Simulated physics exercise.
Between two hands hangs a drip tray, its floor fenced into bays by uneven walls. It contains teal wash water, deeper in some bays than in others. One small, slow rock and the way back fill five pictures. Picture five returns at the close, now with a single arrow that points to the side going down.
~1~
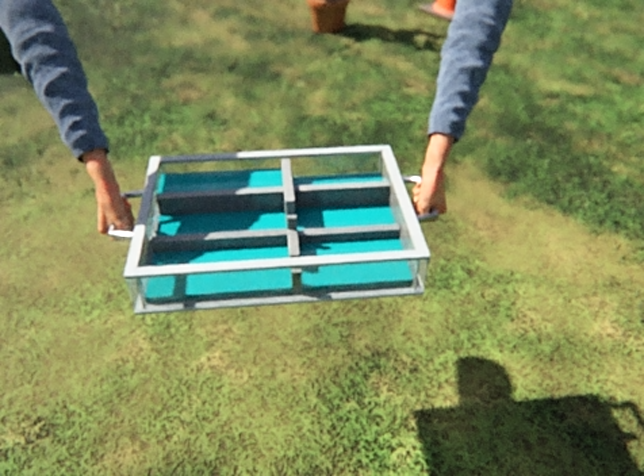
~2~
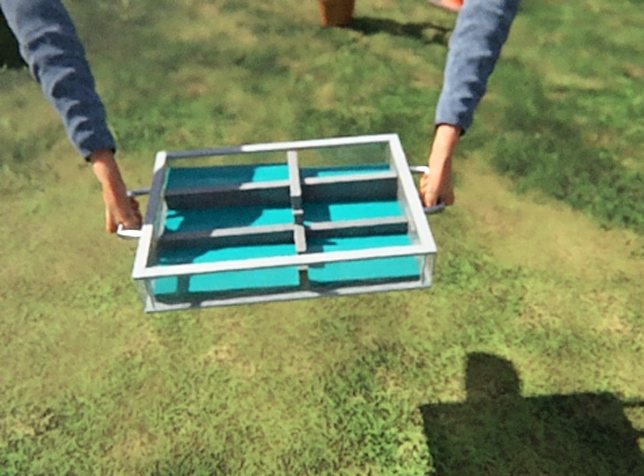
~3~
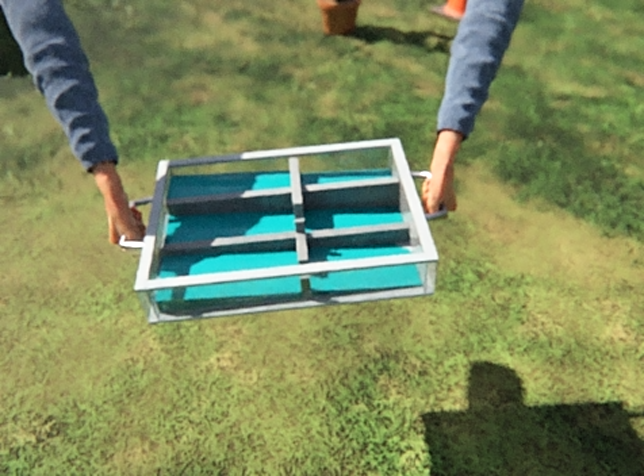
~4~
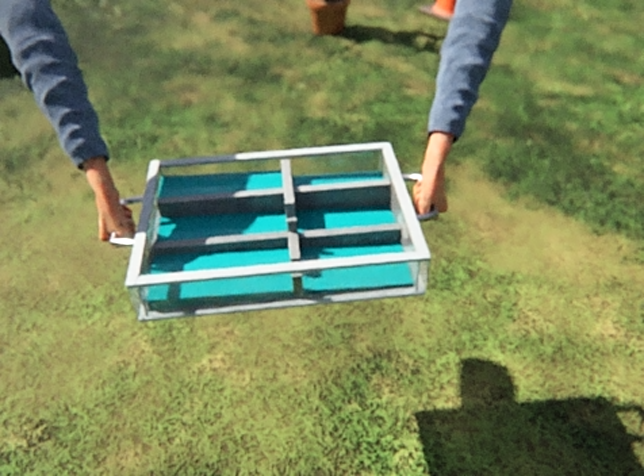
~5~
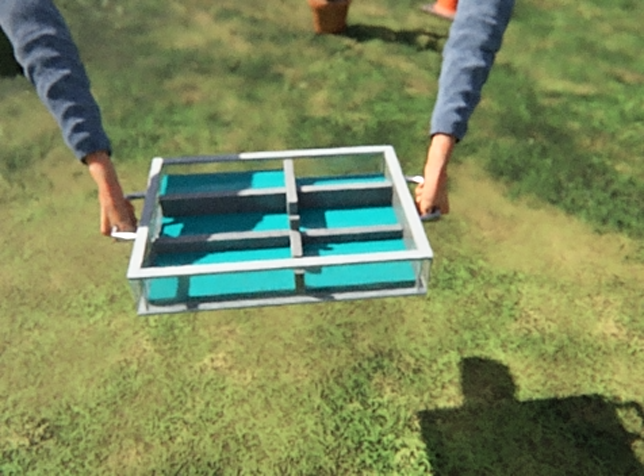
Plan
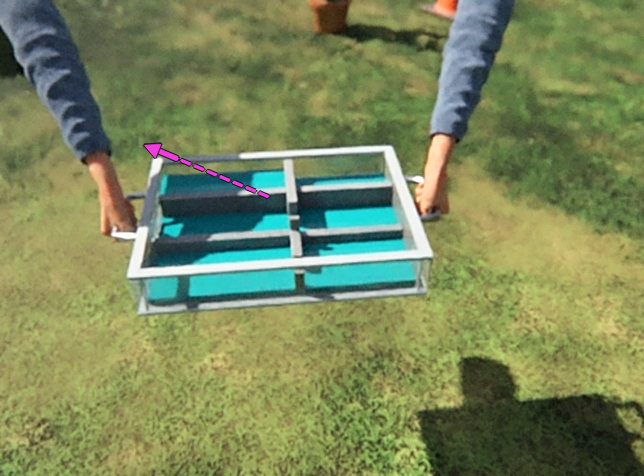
On a sunlit lawn, two hands hold a clear-sided tray by its end handles, teal liquid lying in its six walled bays. The hands dip it very slightly toward the front left, then ease it back to level, the liquid staying within its bays as a shadow lies on the grass.
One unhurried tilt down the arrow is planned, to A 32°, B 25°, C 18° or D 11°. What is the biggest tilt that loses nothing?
Choose D.
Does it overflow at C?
Yes, that goes wrong.
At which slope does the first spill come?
C.
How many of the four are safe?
One of the four.
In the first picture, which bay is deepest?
It is the back left one.
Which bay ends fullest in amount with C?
The back left bay.
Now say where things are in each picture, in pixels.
The tray is level; deepest in the back left bay, at (224, 183), shallowest in the front left, in the first frame.
Tipped about 3° down to the front left; no wall is crossed, in the second frame.
Tipped about 5° down to the front left; no wall is crossed, in the third frame.
Tipped about 2° down to the front left; no wall is crossed, in the fourth frame.
The tray is level; deepest in the back left bay, at (226, 184), shallowest in the front left, in the fifth frame.
The arrow ends at (149, 147).
Choosing A, about 63 % goes over the rim.
Choosing B, about 44 % goes over the rim.
Choosing C, about 18 % goes over the rim.
Choosing D, nothing spills; the back left bay holds the most.
